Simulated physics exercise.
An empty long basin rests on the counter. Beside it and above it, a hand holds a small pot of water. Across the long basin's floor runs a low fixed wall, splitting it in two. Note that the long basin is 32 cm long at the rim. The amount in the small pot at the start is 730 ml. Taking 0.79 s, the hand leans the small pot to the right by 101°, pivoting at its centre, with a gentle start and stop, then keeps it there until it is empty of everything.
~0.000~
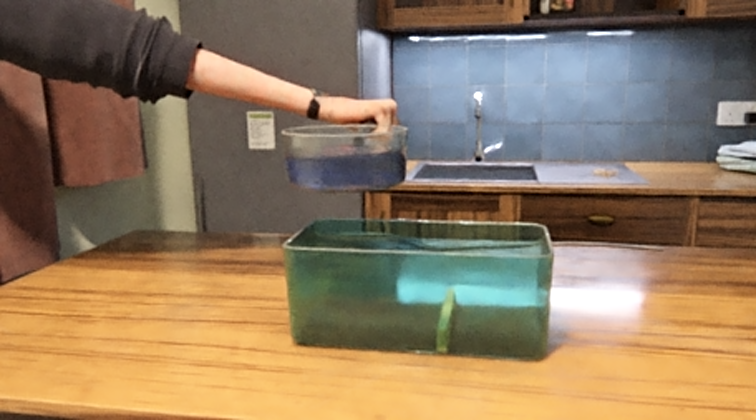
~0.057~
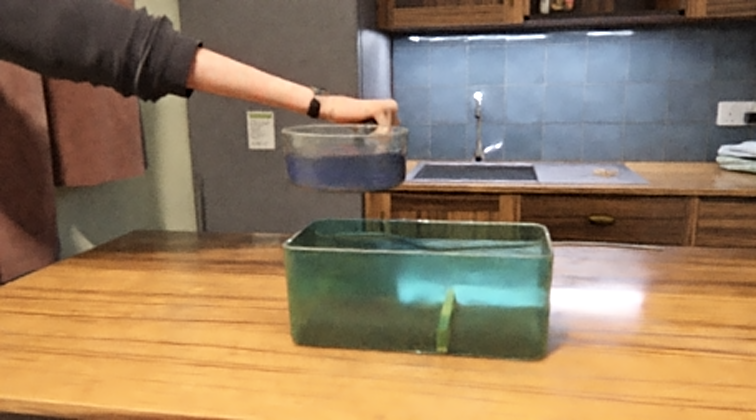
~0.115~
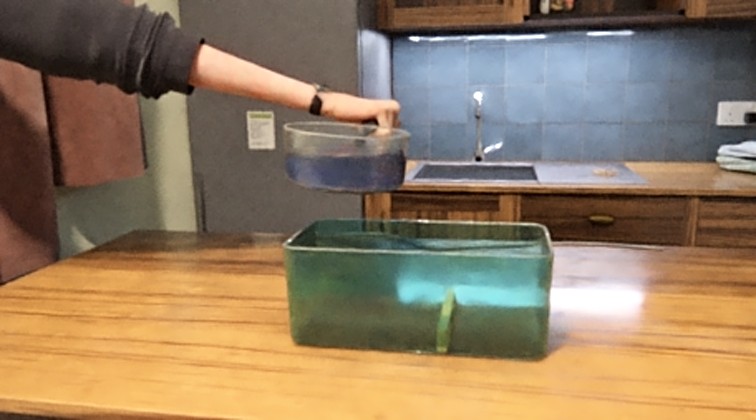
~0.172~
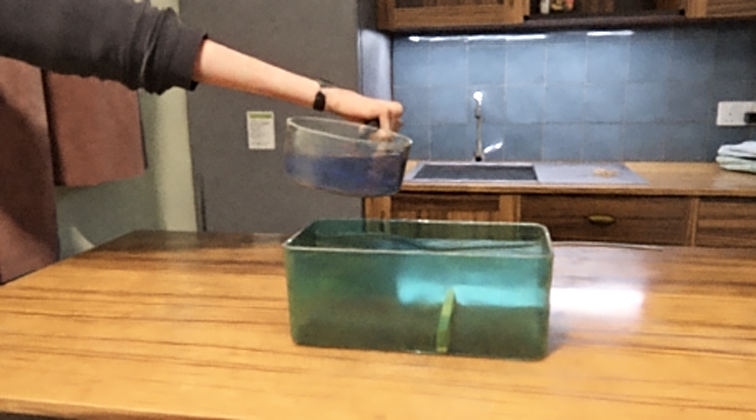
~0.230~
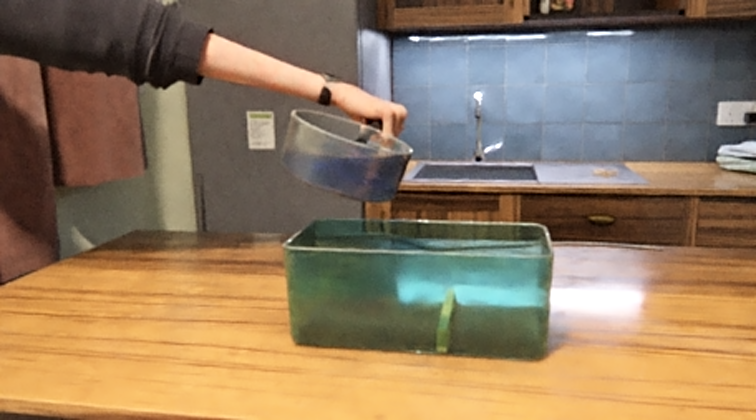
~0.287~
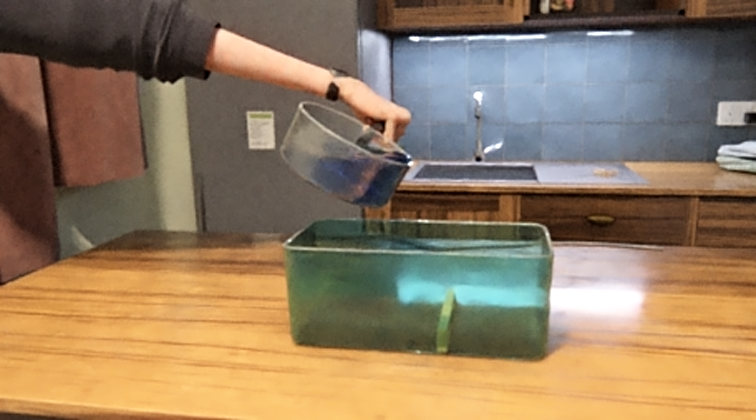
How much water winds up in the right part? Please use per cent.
About 36 per cent.
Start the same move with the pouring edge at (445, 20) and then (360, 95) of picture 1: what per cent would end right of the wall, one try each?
The first try gives around 70 percent, the second around 15 percent.
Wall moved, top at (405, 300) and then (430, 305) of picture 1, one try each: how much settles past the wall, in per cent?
I'd say 85 percent on the first go, 60 percent on the next.
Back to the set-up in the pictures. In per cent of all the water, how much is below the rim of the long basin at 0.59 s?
Fraction in basin: Approx. 42%.
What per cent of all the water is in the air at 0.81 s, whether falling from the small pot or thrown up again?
Roughly 4 %.
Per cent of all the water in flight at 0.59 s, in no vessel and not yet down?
About 28 per cent.
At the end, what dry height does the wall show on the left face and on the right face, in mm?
For the left, around 14 mm; for the right, around 14 mm.
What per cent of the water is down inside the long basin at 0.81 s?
About 88 %.
After 0.59 s the tilt is 86° and 29 per cent is still to pour, 22 is left of the wall and 20 right of it.
After 0.81 s the tilt is 101° and 7 per cent is still to pour, 52 is left of the wall and 37 right of it.
After 1.04 s the tilt is 101° and 1 per cent is still to pour, 62 is left of the wall and 36 right of it.
After 1.29 s the tilt is 101° and 0 per cent is still to pour, 63 is left of the wall and 36 right of it.
In the end 63 per cent lies left of the wall, 36 right of it and 1 outside.
